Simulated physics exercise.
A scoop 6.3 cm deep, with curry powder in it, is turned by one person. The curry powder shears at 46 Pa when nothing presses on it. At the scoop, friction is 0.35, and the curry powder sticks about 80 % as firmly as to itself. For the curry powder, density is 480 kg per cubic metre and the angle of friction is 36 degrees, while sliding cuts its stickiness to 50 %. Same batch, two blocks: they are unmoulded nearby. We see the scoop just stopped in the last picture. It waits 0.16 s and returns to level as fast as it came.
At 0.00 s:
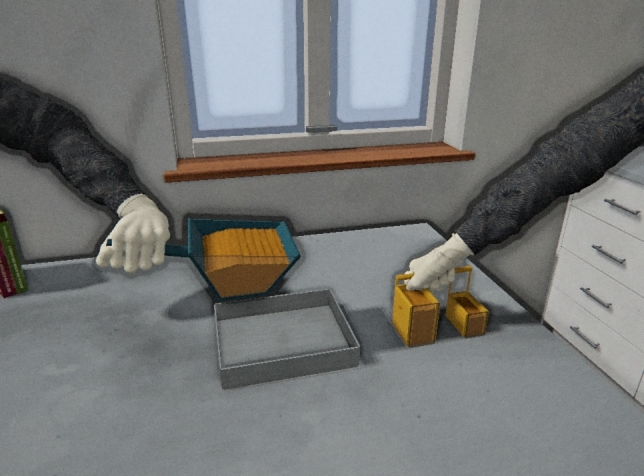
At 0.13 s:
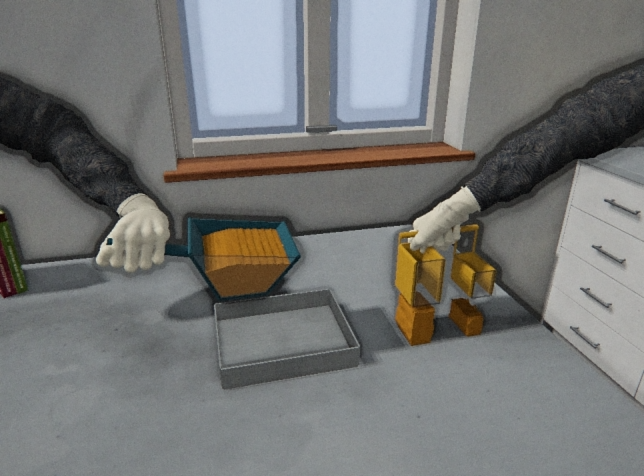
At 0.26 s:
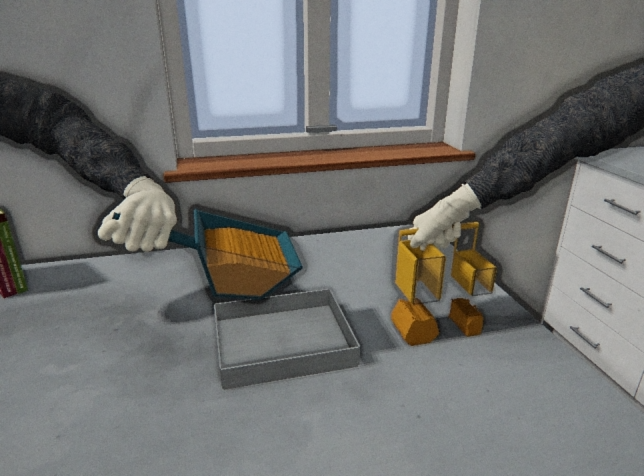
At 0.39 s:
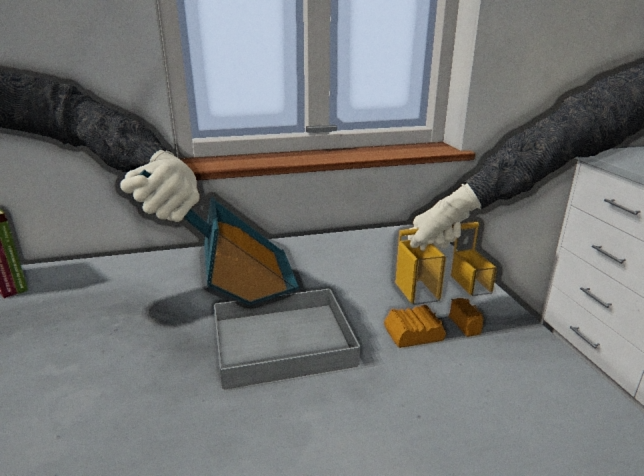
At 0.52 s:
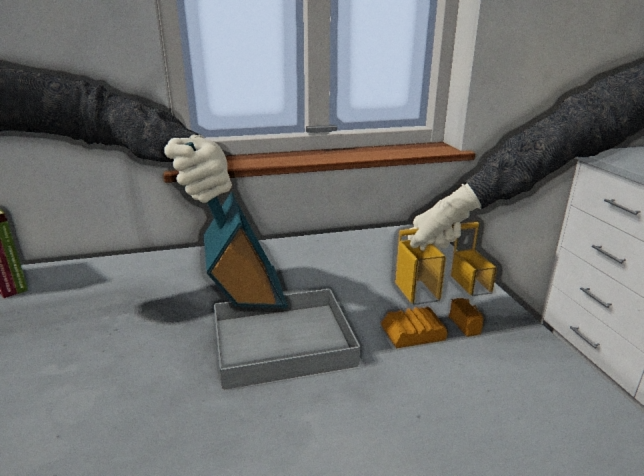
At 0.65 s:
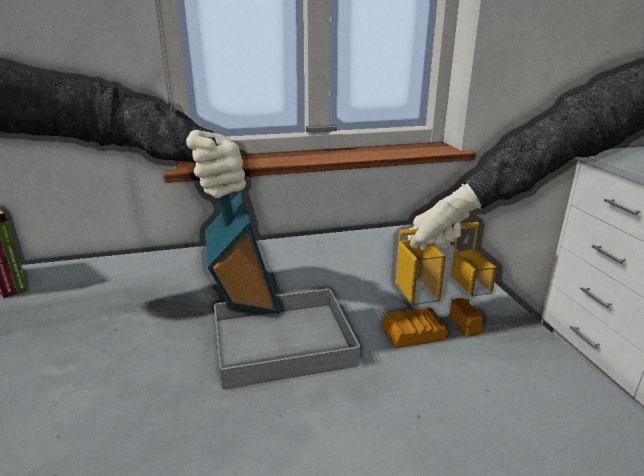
A gloved hand steeply tilted a blue scoop of orange-brown powder above an empty tray, after another lifted two yellow moulds off powder blocks; the larger block slumped while the smaller kept its shape.
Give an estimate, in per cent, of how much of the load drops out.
I would put it at about 38 % of the load.
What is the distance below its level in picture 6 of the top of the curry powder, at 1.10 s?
By my estimate, near 5.0 cm.
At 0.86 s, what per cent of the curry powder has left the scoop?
Share: Close to 6 %.
After 0.86 s, the scoop is at 68 degrees and 6 % has left it.
After 1.10 s, the scoop is at 32 degrees and 35 % has left it.
After 1.34 s, the scoop is at 0 degrees and 38 % has left it.
After 1.58 s, the scoop is at 0 degrees and 38 % has left it.
After 1.69 s, the scoop is at 0 degrees and 38 % has left it.
